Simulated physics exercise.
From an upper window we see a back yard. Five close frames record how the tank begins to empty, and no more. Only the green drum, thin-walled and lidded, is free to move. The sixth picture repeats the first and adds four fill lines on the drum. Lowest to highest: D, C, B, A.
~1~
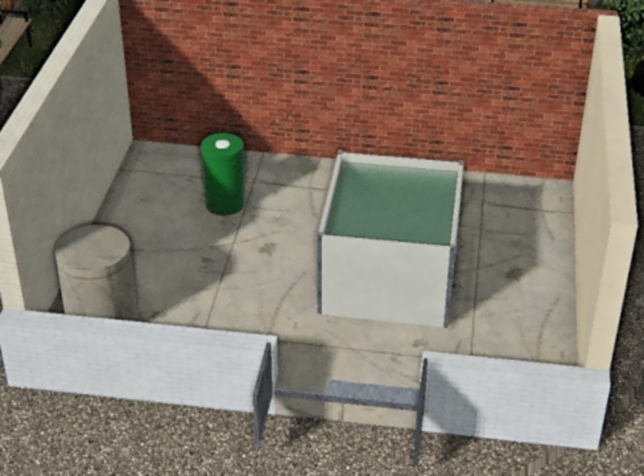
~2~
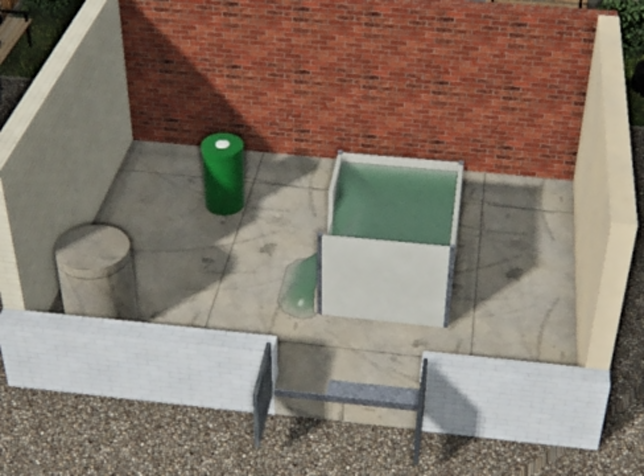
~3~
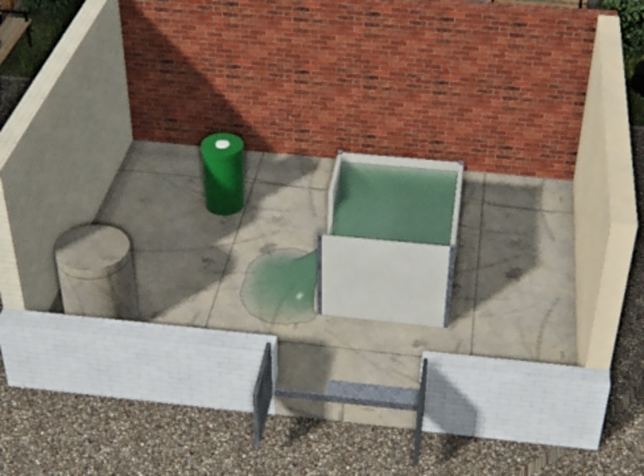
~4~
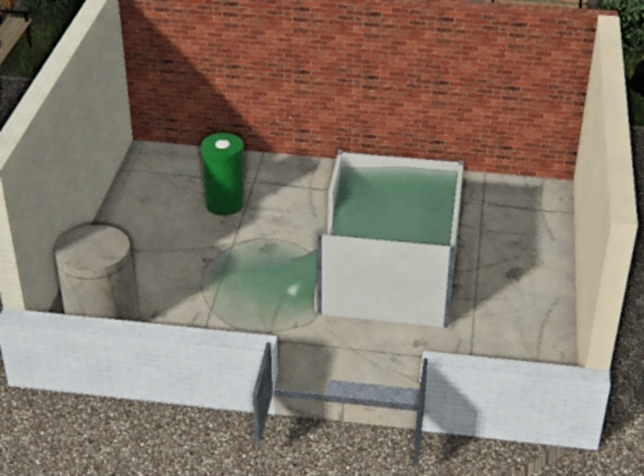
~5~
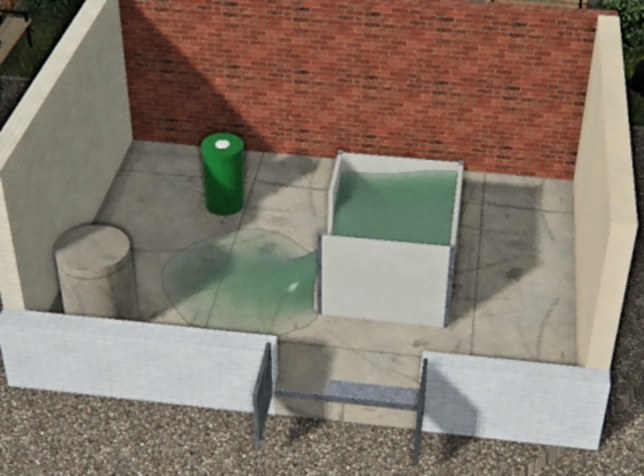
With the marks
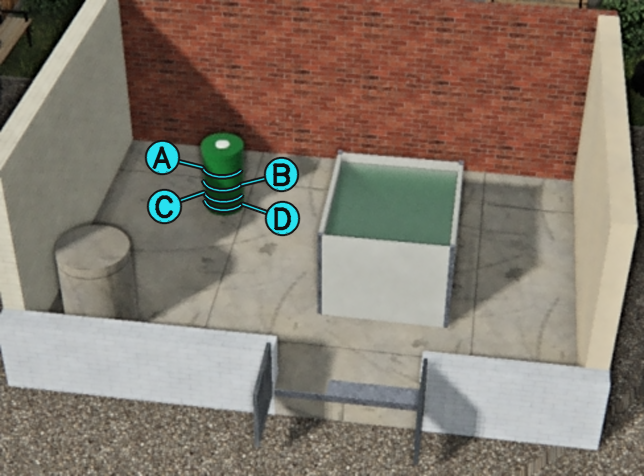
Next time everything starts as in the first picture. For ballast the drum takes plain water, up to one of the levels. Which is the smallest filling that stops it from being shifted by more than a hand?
Go for C.
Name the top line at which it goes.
Here it is line D.
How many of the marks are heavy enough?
Three of the four.
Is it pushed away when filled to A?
No.
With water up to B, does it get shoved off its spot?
No.
On the marked copy, A at (218, 176); B at (219, 190); C at (220, 201); D at (220, 210); from the bottom up D, C, B, A.
With A, it does not move.
With B, it does not move.
With C, it does not move.
With D, it is pushed about twice its own width away.
